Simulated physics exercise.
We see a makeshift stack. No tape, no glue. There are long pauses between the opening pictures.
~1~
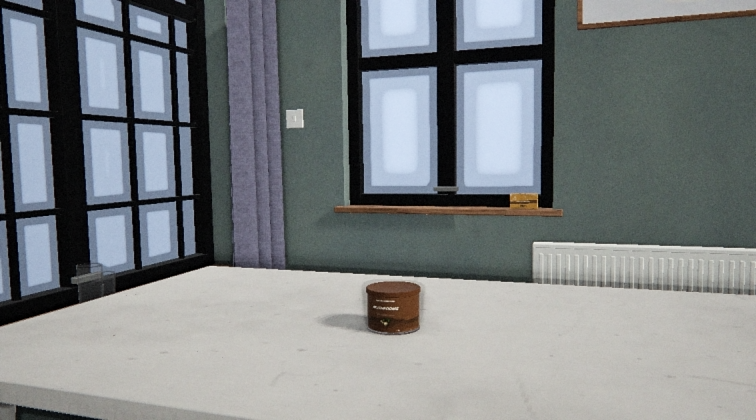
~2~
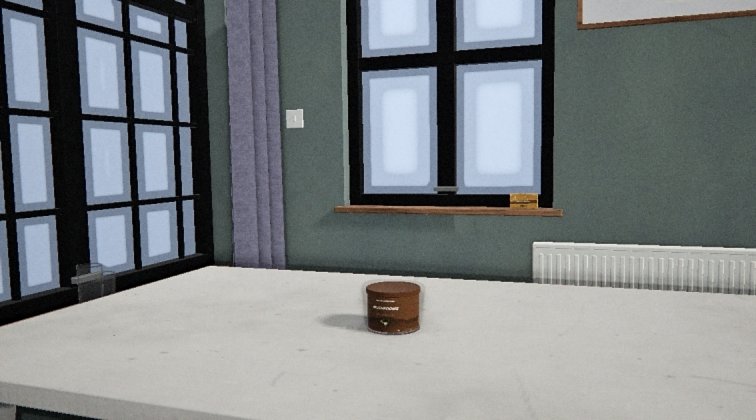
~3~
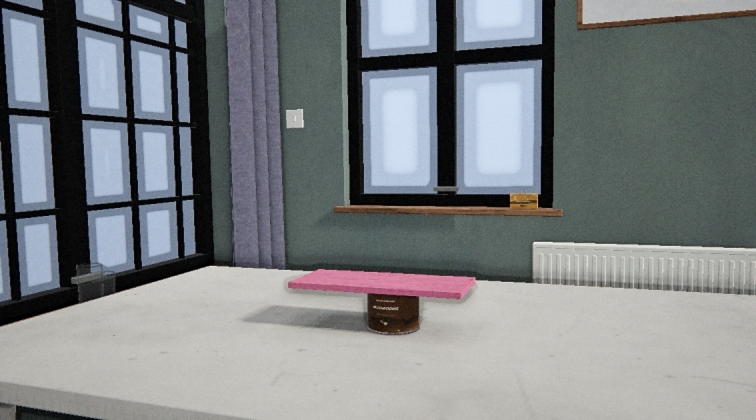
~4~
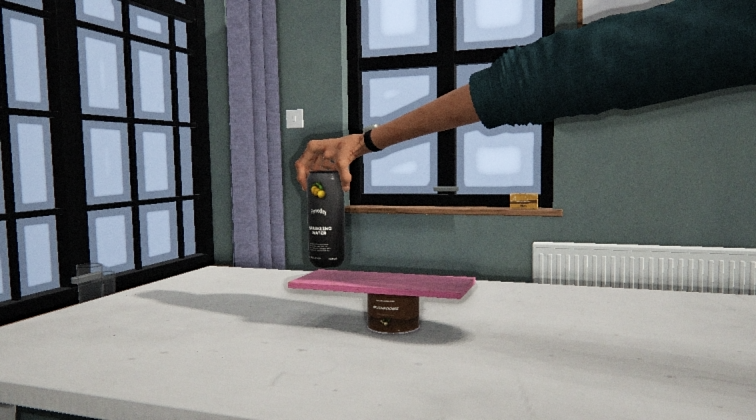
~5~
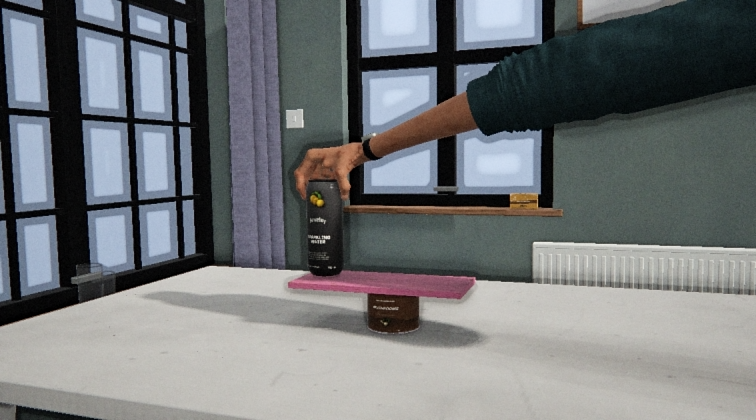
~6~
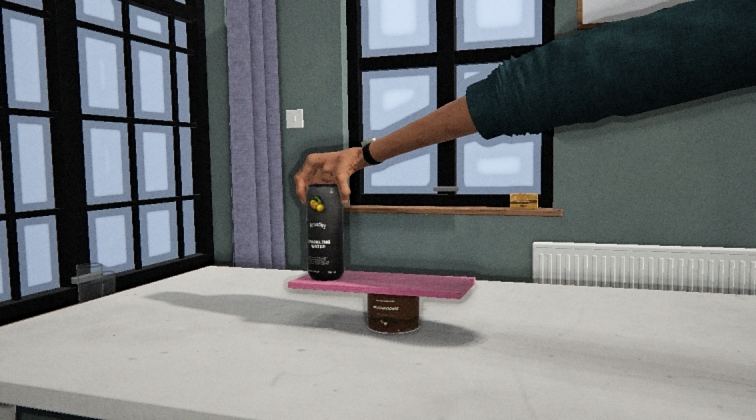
A pink board appears on top of a small brown container on a white table, then a hand reaching in from the right lowers a black can onto the board's left end and keeps hold of it.
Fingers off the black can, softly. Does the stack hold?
It loses its balance.
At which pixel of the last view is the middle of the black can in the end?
Near (266, 298).
Then, 0.30 s after the last picture, black can now fallen; pink board tipped 27° from how it was.
Then, 0.40 s after the last picture, pink board tipped 37° from how it was.
Then, 0.50 s after the last picture, pink board tipped 31° from how it was.
Then, 0.90 s after the last picture, pink board tipped 14° from how it was.
At rest, fallen, black can; the other 2 in place. Seen from the same camera at the end, black can near (266, 298). The stack comes apart.
